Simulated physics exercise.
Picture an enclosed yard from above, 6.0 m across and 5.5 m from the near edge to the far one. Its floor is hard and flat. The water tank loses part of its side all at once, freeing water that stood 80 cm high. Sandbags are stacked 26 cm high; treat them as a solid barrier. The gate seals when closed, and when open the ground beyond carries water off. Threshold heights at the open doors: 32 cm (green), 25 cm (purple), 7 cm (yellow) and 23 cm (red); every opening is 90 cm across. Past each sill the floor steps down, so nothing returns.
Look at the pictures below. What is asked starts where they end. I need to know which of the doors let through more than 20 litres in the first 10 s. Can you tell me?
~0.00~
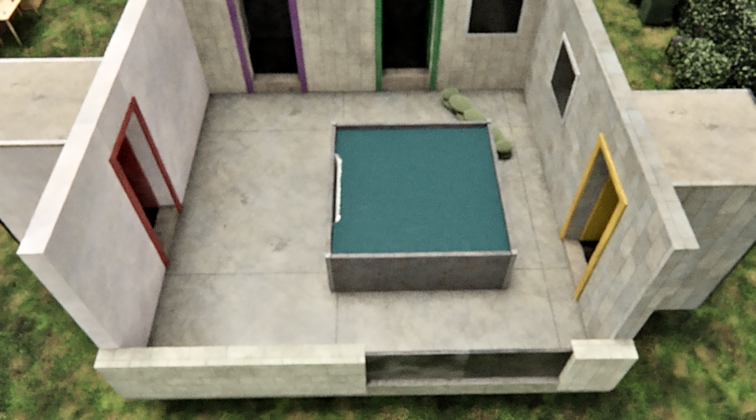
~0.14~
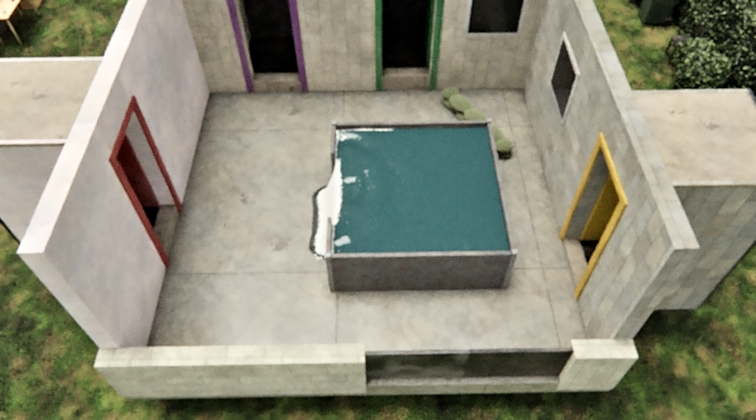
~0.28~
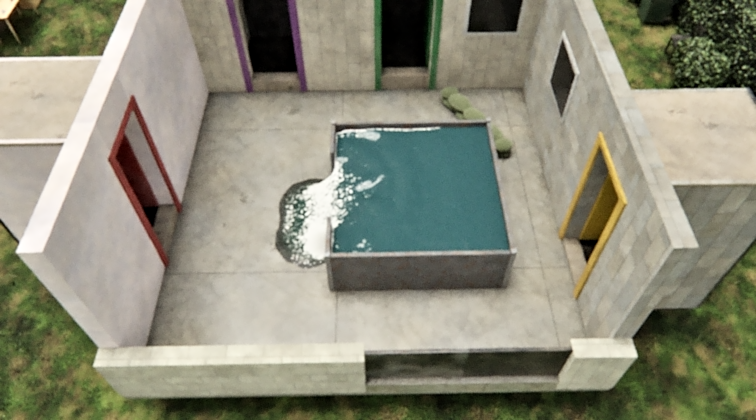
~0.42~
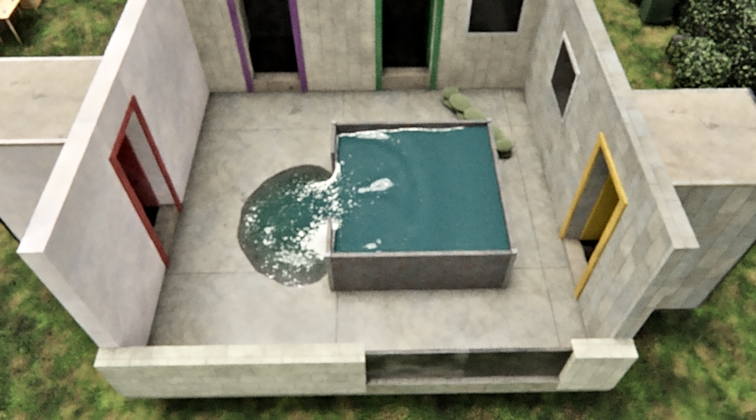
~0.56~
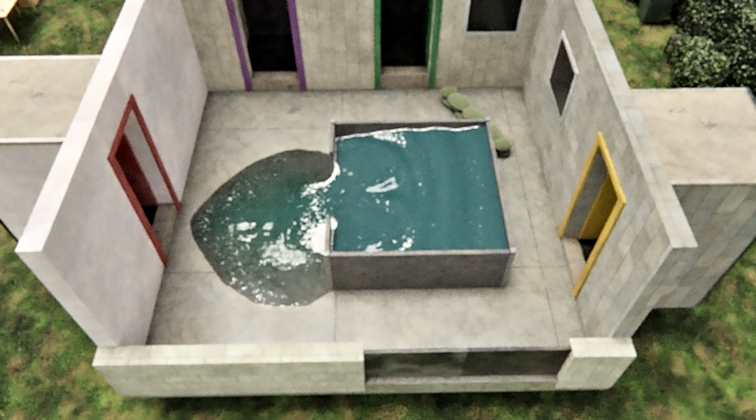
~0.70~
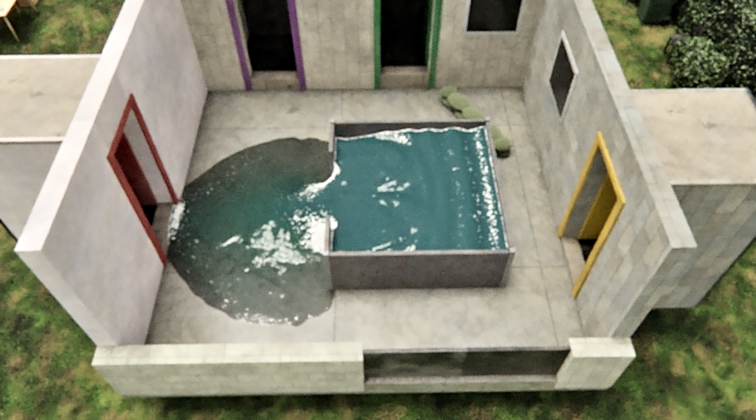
One by one: The green door is going to hold within the limit; the purple door is going to hold within the limit; the yellow door is going to break the limit; the red door is going to break the limit.
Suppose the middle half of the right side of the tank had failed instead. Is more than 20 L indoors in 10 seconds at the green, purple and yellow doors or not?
Then it goes green fine, purple fine, yellow too high.
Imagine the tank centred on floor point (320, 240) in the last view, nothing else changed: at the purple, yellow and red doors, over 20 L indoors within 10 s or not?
Purple: Within limit; yellow: Too much; red: Too much.
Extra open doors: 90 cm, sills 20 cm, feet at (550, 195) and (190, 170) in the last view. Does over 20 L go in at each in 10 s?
Check, in order - pass / fail.
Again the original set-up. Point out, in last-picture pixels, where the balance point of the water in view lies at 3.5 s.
Pixel position near (333, 216).
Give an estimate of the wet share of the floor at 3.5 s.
Wet share: Near 70 percent.
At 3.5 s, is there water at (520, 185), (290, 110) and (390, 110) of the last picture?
Untouched, soaked, soaked.
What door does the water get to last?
I'd say the yellow one.
After 1.4 s water covers 35 % of the floor and is deepest (47 cm) near (326, 224); green door not reached, purple door not reached, yellow door not reached, red door 43 cm at the sill, 71 L in.
After 2.2 s water covers 40 % of the floor and is deepest (47 cm) near (142, 357); green door not reached, purple door 13 cm at the sill, 0 L in, yellow door not reached, red door 43 cm at the sill, 160 L in.
After 3.5 s water covers 70 % of the floor and is deepest (34 cm) near (142, 357); green door 4 cm at the sill, 0 L in, purple door 22 cm at the sill, 1 L in, yellow door not reached, red door 27 cm at the sill, 236 L in.
After 6.0 s water covers 95 % of the floor and is deepest (24 cm) near (142, 357); green door 6 cm at the sill, 0 L in, purple door 18 cm at the sill, 2 L in, yellow door 13 cm at the sill, 28 L in, red door 20 cm at the sill, 256 L in.
After 10.0 s water covers 95 % of the floor and is deepest (20 cm) near (514, 91); green door 19 cm at the sill, 0 L in, purple door 12 cm at the sill, 2 L in, yellow door 15 cm at the sill, 175 L in, red door 14 cm at the sill, 256 L in.
